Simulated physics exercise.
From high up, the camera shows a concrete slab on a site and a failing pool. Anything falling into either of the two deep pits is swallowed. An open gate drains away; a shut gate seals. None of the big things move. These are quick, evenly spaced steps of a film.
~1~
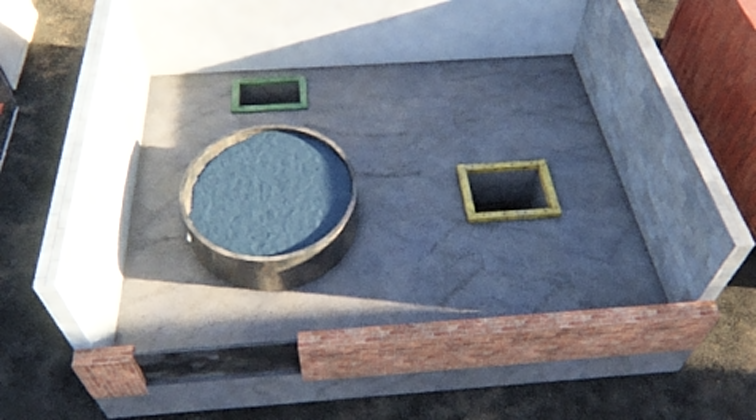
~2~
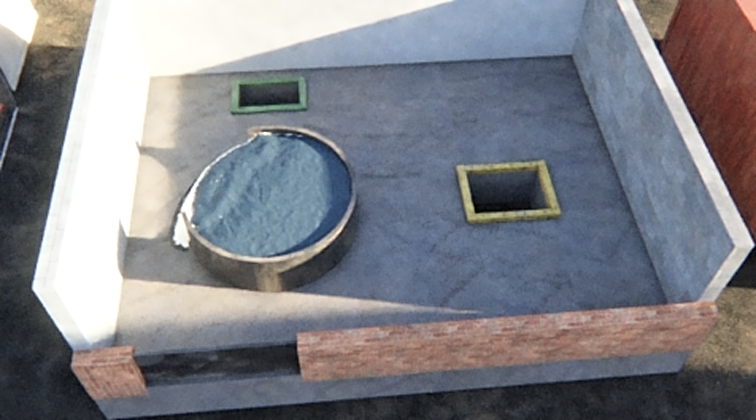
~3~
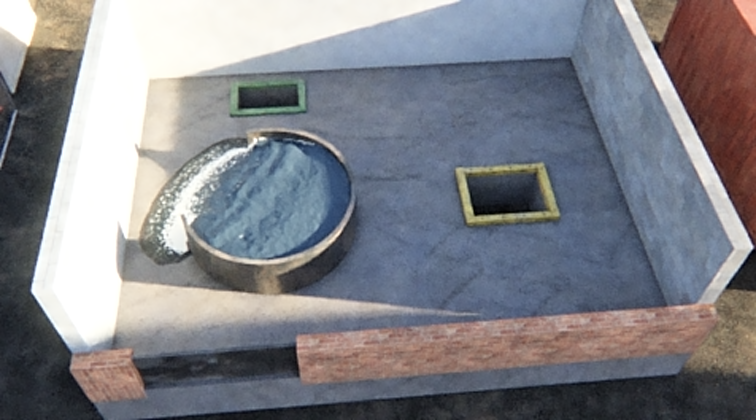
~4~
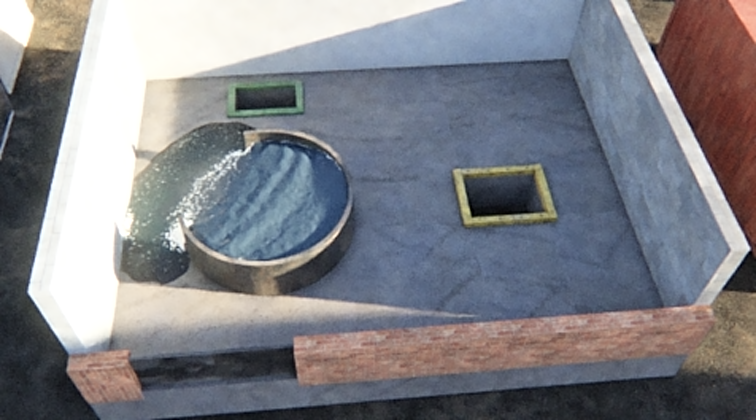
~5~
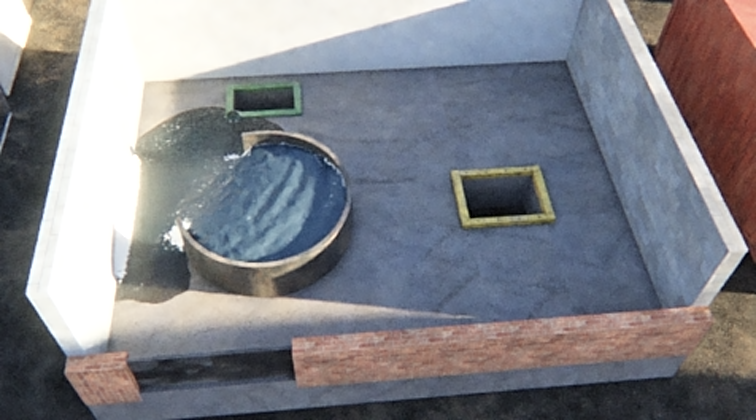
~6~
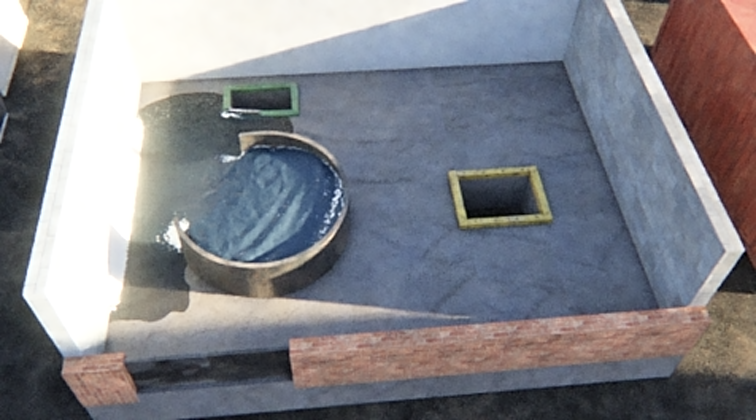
A round pool on a walled concrete slab broke open on its left side, and water gushed out, spread dark across the floor to the left wall, and reached the green-framed opening behind.
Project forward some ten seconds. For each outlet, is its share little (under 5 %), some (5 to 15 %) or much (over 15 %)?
Shares: The gate gets little; the green pit gets much; the yellow pit gets little.
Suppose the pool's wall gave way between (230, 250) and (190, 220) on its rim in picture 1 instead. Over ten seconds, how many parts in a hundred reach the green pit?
I'd estimate the green pit takes around 6 percent.
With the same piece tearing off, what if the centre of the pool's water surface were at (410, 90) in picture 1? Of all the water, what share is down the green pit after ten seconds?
Result, green pit: 40 percent after ten seconds.
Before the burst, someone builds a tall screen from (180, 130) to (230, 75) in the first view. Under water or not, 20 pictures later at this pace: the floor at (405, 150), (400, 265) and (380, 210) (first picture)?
Same order as asked - unsoaked, unsoaked, unsoaked.
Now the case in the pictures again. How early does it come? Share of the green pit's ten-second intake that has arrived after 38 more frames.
Close to 90 %.
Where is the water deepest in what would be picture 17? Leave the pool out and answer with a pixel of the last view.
My best guess is roughly (141, 90).
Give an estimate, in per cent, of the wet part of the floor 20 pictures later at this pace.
Some 50 per cent.
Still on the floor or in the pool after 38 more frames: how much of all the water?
Some 78 per cent.
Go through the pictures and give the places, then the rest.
Still water in the pool at (270, 191), in the first frame.
Water pours out at (204, 185) and has run to a hidden place, in the second frame.
The front is at a hidden place, out from the gap at (203, 189), in the third frame.
Water pours out at (201, 192) and has run to (140, 276), in the fourth frame.
Water pours out at (199, 194) and has run to (115, 296), in the fifth frame.
The front is at (183, 97), out from the gap at (196, 194), in the sixth frame.
A moment on, water covers 20 % of the floor; the gate 0 %, the green pit 0 %, the yellow pit 0 %.
Next, water covers 25 % of the floor; the gate 0 %, the green pit 3 %, the yellow pit 0 %.
Then, water covers 50 % of the floor; the gate 0 %, the green pit 13 %, the yellow pit 0 %.
Later, water covers 95 % of the floor; the gate 0 %, the green pit 22 %, the yellow pit 0 %.
In the end, water covers 100 % of the floor; the gate 0 %, the green pit 25 %, the yellow pit 0 %.
